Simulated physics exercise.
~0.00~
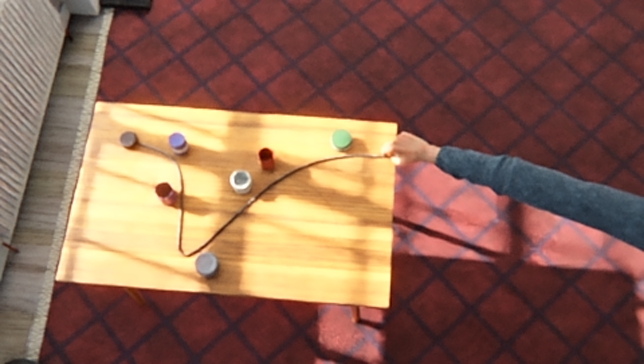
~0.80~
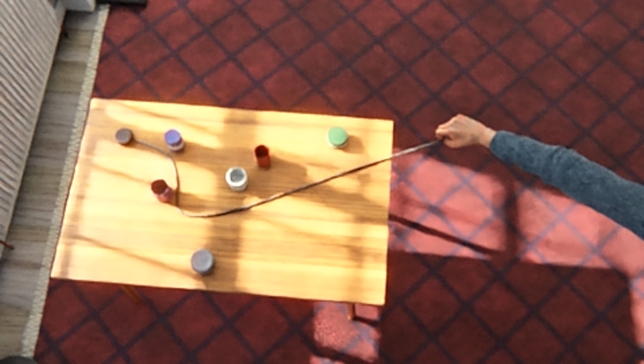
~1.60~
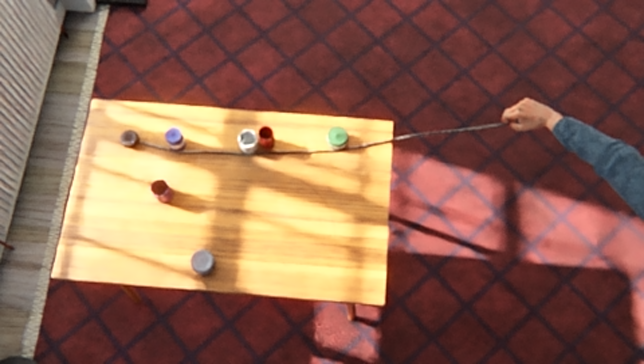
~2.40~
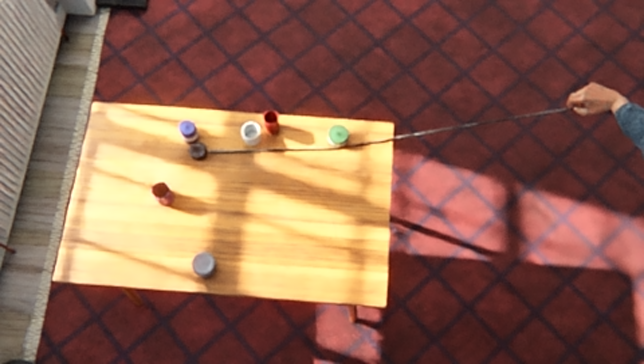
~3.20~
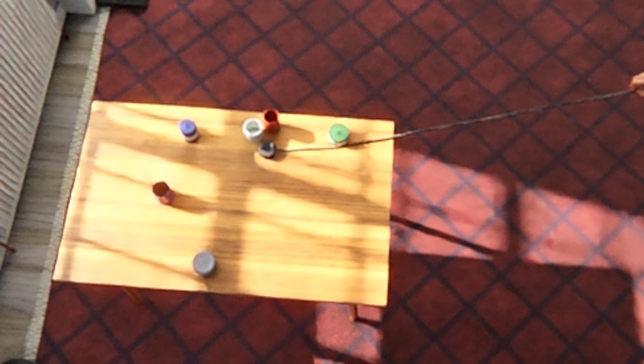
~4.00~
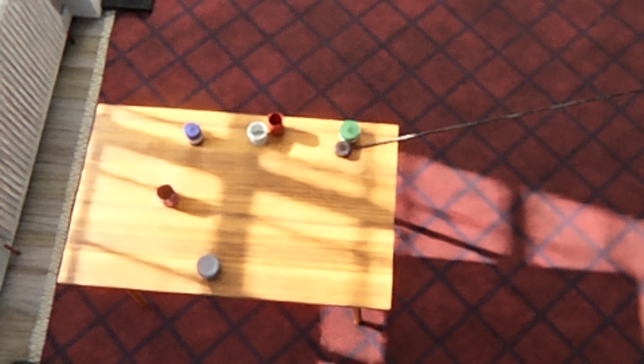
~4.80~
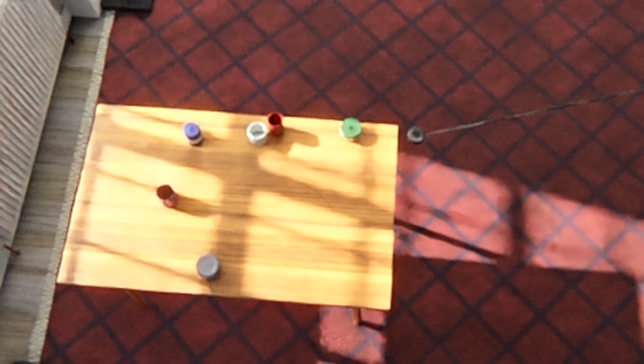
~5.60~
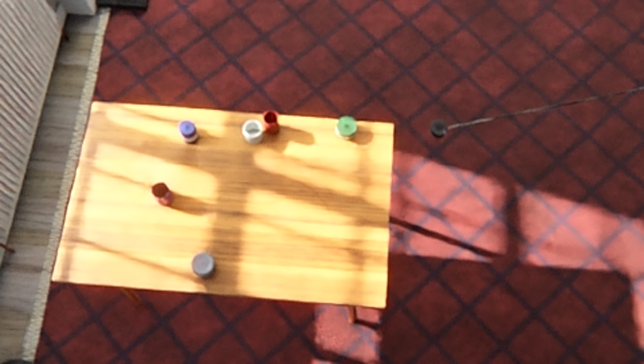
A hand pulls a black lead rightward, nudging several containers and dragging its puck off the table.
